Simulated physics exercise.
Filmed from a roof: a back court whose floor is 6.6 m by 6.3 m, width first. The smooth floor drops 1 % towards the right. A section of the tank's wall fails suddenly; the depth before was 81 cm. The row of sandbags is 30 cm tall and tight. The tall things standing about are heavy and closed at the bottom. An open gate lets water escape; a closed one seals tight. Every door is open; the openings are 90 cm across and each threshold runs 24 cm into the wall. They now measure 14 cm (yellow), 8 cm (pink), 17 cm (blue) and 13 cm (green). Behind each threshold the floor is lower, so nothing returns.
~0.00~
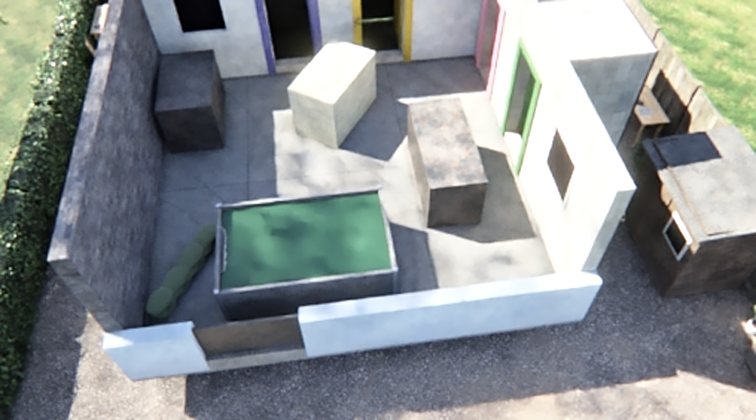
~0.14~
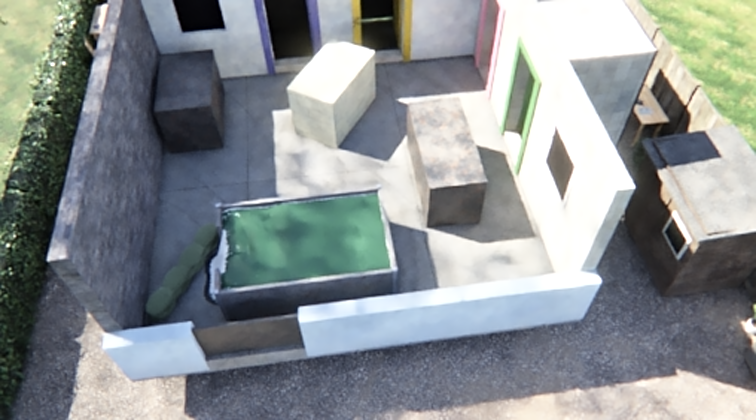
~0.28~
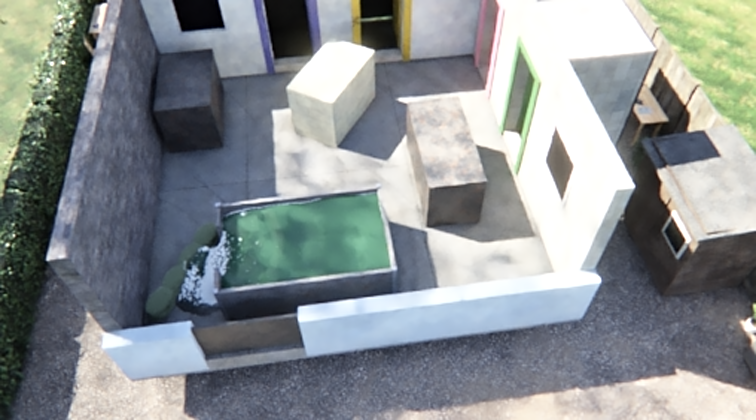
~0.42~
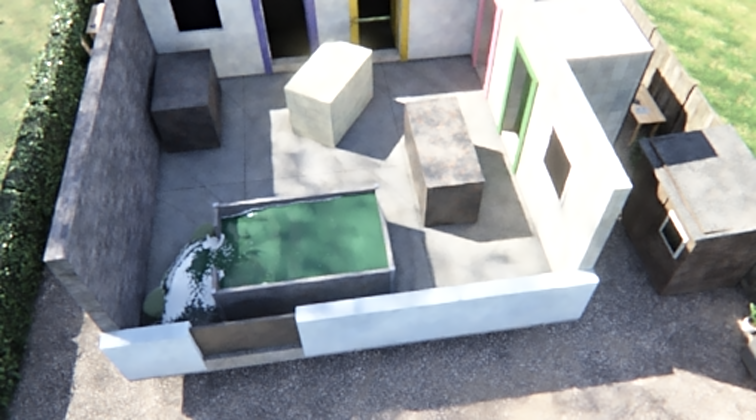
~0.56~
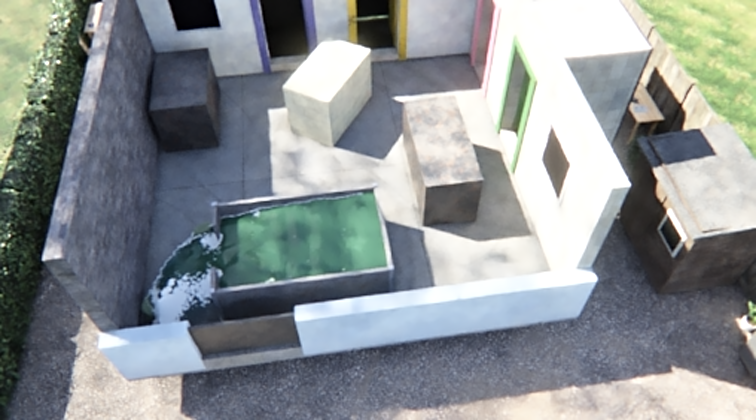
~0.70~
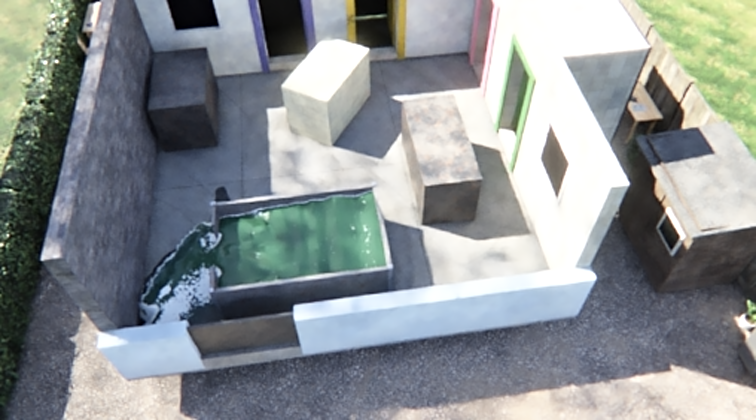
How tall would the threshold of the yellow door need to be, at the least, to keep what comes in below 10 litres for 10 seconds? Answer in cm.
It would have to be roughly 7 cm high.
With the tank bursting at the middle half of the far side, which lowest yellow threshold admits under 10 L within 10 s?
Some 6.5 cm.
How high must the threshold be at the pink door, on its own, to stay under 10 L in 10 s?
Roughly 12.5 cm at pink.
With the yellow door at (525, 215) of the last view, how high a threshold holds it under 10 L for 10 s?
Roughly 12.0 cm.
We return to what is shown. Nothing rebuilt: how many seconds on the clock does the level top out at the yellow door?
At about 8.5 s.
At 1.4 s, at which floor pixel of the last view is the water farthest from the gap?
Around (205, 176).
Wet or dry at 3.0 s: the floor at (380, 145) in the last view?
It is dry.
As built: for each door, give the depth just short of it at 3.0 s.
In cm: Yellow 0, pink 0, blue 0, green 0.
After 1.4 s water covers 15 % of the floor, deepest (60 cm) near (138, 353); it has not reached the yellow door.
After 3.0 s water covers 35 % of the floor, deepest (44 cm) near (150, 352); it has not reached the yellow door.
After 10.0 s water covers 95 % of the floor, deepest (23 cm) near (212, 283); 10 cm at the yellow door, 0 litres in over its 14 cm threshold.
At the yellow door as built, the water arrived by 4.5 s and peaked near 12 cm at 8.6 s.
With a threshold of 6 cm, 16 litres would have come in within the 10 s; with 8 cm, 7 litres. So under 10 litres takes about 7 cm.
